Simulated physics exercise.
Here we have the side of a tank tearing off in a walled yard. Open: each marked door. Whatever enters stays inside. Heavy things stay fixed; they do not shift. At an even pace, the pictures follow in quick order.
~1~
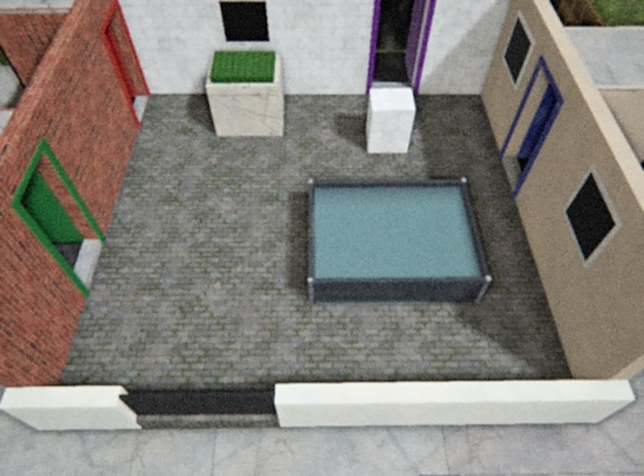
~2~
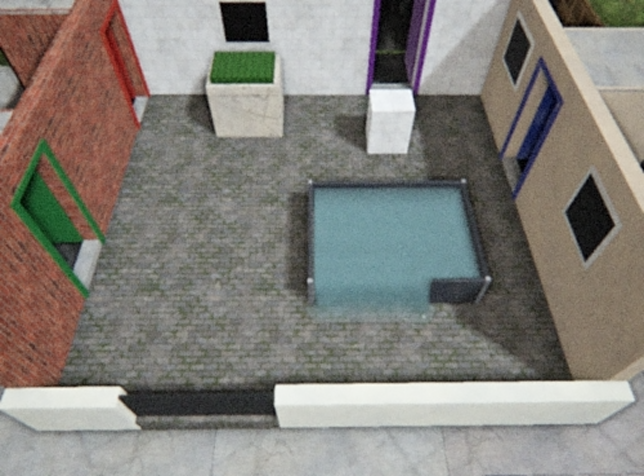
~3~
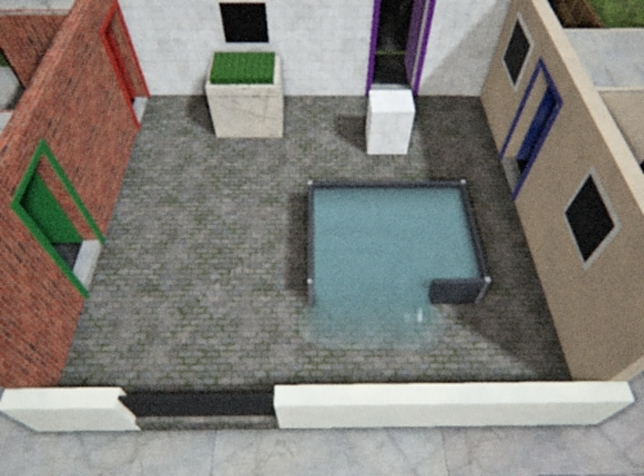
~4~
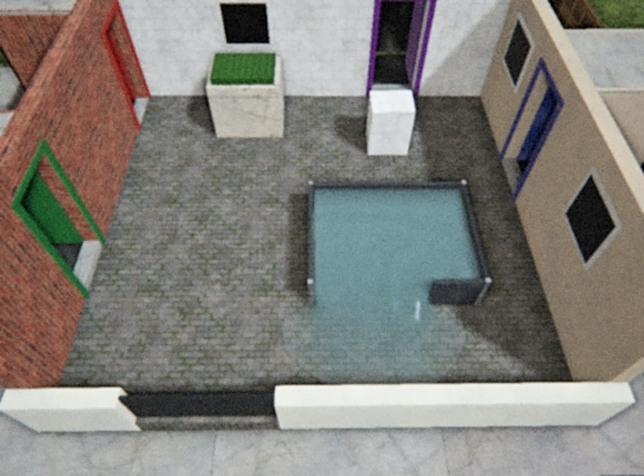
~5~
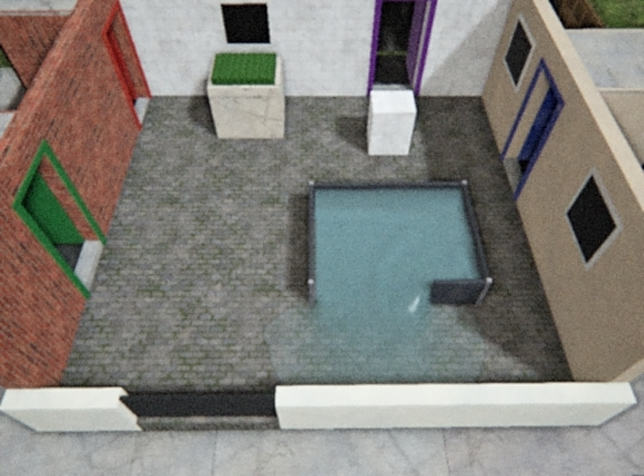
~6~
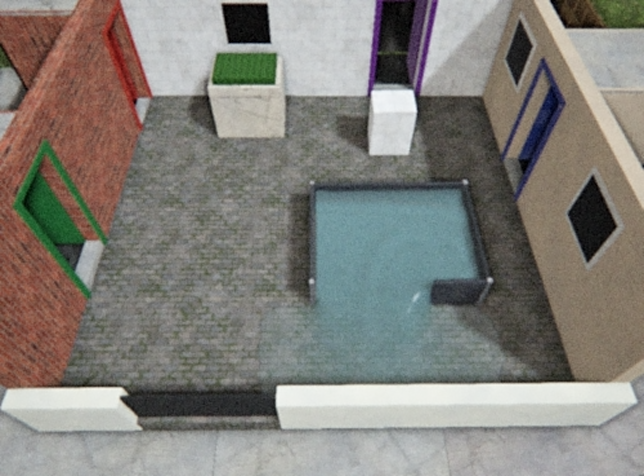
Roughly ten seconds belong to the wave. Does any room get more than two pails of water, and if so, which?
In order: The blue door respects the limit for sure. The green door respects the limit for sure. The red door breaks the limit for sure. The purple door respects the limit for sure.
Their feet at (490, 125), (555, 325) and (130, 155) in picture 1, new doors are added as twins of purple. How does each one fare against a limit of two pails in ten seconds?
Note: Door one undershoots; door two overshoots; door three undershoots.
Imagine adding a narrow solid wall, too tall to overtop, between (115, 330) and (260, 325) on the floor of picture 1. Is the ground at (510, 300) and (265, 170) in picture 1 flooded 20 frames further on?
Taking the points in order, the first is inundated and the second is high and dry.
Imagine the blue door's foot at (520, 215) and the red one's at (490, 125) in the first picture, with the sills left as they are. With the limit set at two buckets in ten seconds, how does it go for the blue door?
Blue: Falls short.
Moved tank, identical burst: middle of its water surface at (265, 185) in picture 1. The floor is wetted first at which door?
The door marked green, that's the one.
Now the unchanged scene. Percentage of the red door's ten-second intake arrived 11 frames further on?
About 0 %.
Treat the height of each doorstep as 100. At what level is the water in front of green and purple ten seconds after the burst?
The first sits near 20 in a hundred and the second near 70 in a hundred.
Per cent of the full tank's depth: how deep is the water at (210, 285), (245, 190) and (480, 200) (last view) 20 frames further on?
4, 0 and 6 per cent, roughly.
A moment on, water covers 15 % of the floor; the blue door not reached, the green door not reached, the red door not reached, the purple door not reached.
Next, water covers 25 % of the floor; the blue door not reached, the green door not reached, the red door not reached, the purple door not reached.
Then, water covers 45 % of the floor; the blue door wet at the sill, nothing in, the green door wet at the sill, nothing in, the red door not reached, the purple door not reached.
Later, water covers 75 % of the floor; the blue door wet at the sill, nothing in, the green door wet at the sill, nothing in, the red door wet at the sill, nothing in, the purple door wet at the sill, nothing in.
In the end, water covers 100 % of the floor; the blue door wet at the sill, nothing in, the green door wet at the sill, nothing in, the red door over two buckets in, the purple door wet at the sill, nothing in.
